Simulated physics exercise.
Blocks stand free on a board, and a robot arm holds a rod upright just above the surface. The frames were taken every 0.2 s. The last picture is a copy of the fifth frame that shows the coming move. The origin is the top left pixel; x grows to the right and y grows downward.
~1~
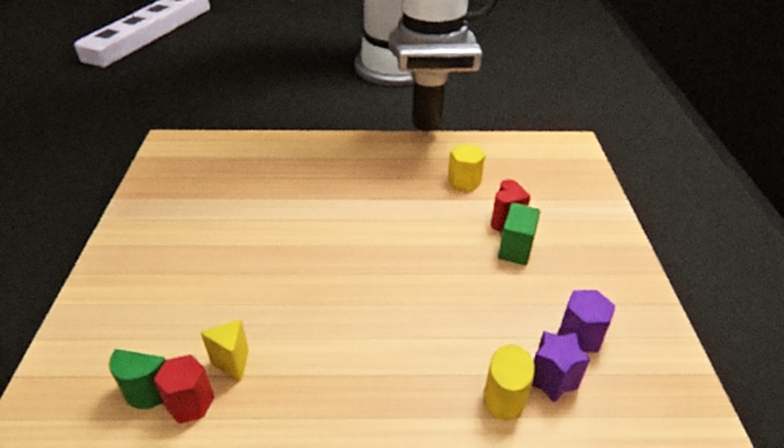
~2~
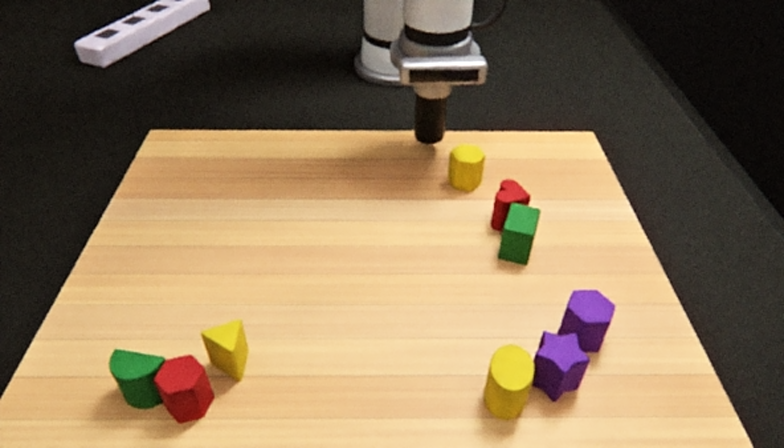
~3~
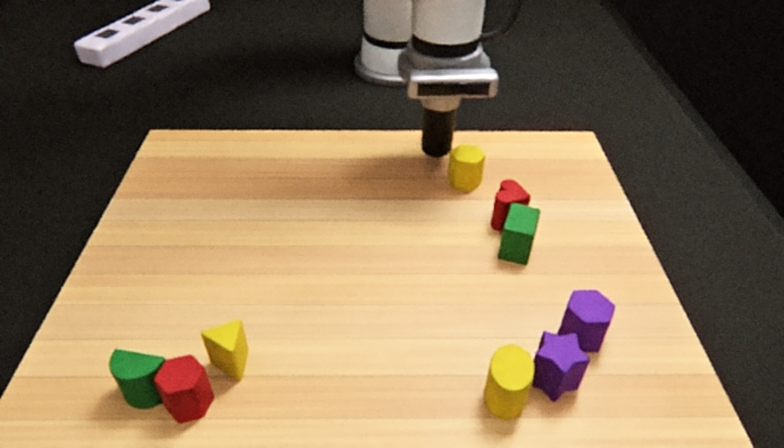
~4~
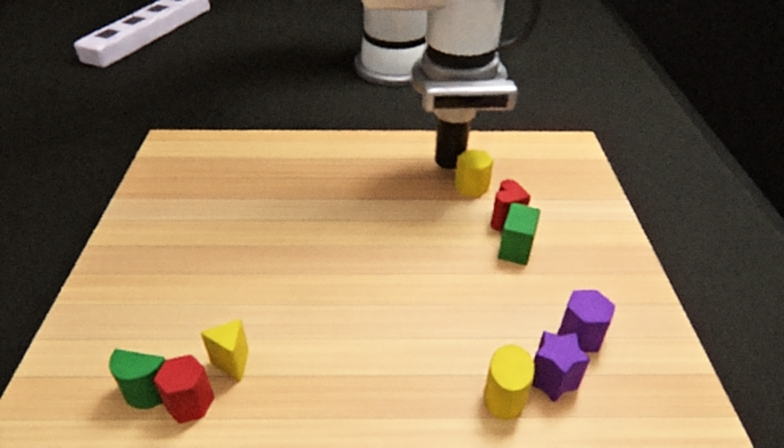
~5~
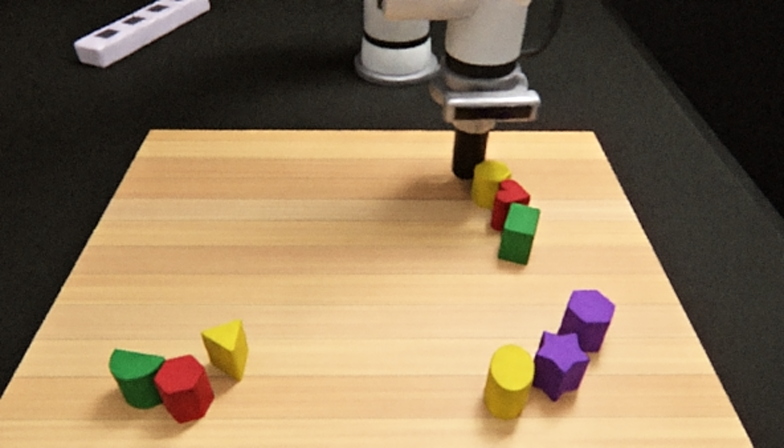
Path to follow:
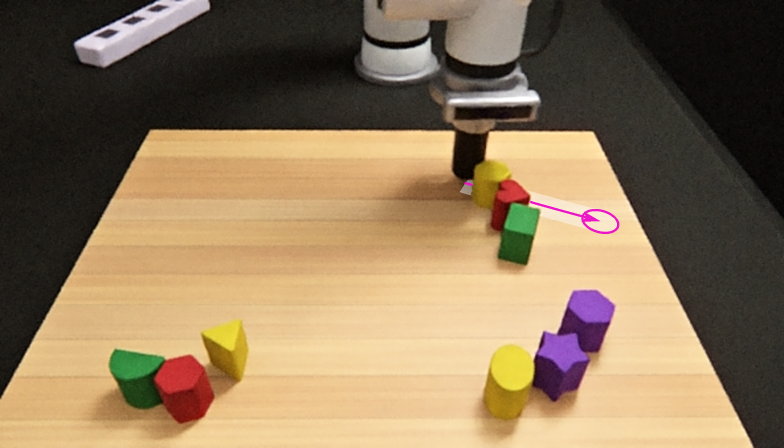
At first, a robot arm holds a dark rod at the far edge of a wooden board scattered with colourful blocks. The rod moves nearer and to the right, meets a yellow block, and pushes it rightward and slightly nearer, up against the red heart-shaped block beside a green one.
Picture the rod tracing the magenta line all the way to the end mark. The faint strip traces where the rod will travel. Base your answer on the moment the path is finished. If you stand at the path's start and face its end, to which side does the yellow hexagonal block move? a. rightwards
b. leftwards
Correct choice: A.
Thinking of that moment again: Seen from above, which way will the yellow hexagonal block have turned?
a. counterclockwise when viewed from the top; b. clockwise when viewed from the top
I'll go with b - clockwise when viewed from the top.
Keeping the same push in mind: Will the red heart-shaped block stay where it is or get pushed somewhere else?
Moved away.
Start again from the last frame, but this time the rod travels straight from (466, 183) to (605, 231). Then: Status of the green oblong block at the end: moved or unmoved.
The green oblong block moves.
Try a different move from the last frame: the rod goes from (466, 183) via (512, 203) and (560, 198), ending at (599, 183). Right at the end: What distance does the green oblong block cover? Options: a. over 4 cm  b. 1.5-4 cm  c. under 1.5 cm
That would be c.
The line goes in a line from (466, 183) to (600, 221).
The first path, step by step. One third of the way, rod at (511, 184); yellow hexagonal block at (538, 183); red heart-shaped block at (542, 203), turned 70° clockwise; green oblong block at (526, 224), turned 20° clockwise.
Two thirds of the way, rod at (556, 197); yellow hexagonal block at (581, 200), turned 35° clockwise; red heart-shaped block at (562, 213), turned 120° clockwise; green oblong block at (526, 226), turned 30° clockwise.
At the end, rod at (604, 209); yellow hexagonal block at (597, 210), turned 60° clockwise; red heart-shaped block at (562, 214), turned 120° clockwise; green oblong block at (526, 226), turned 30° clockwise.
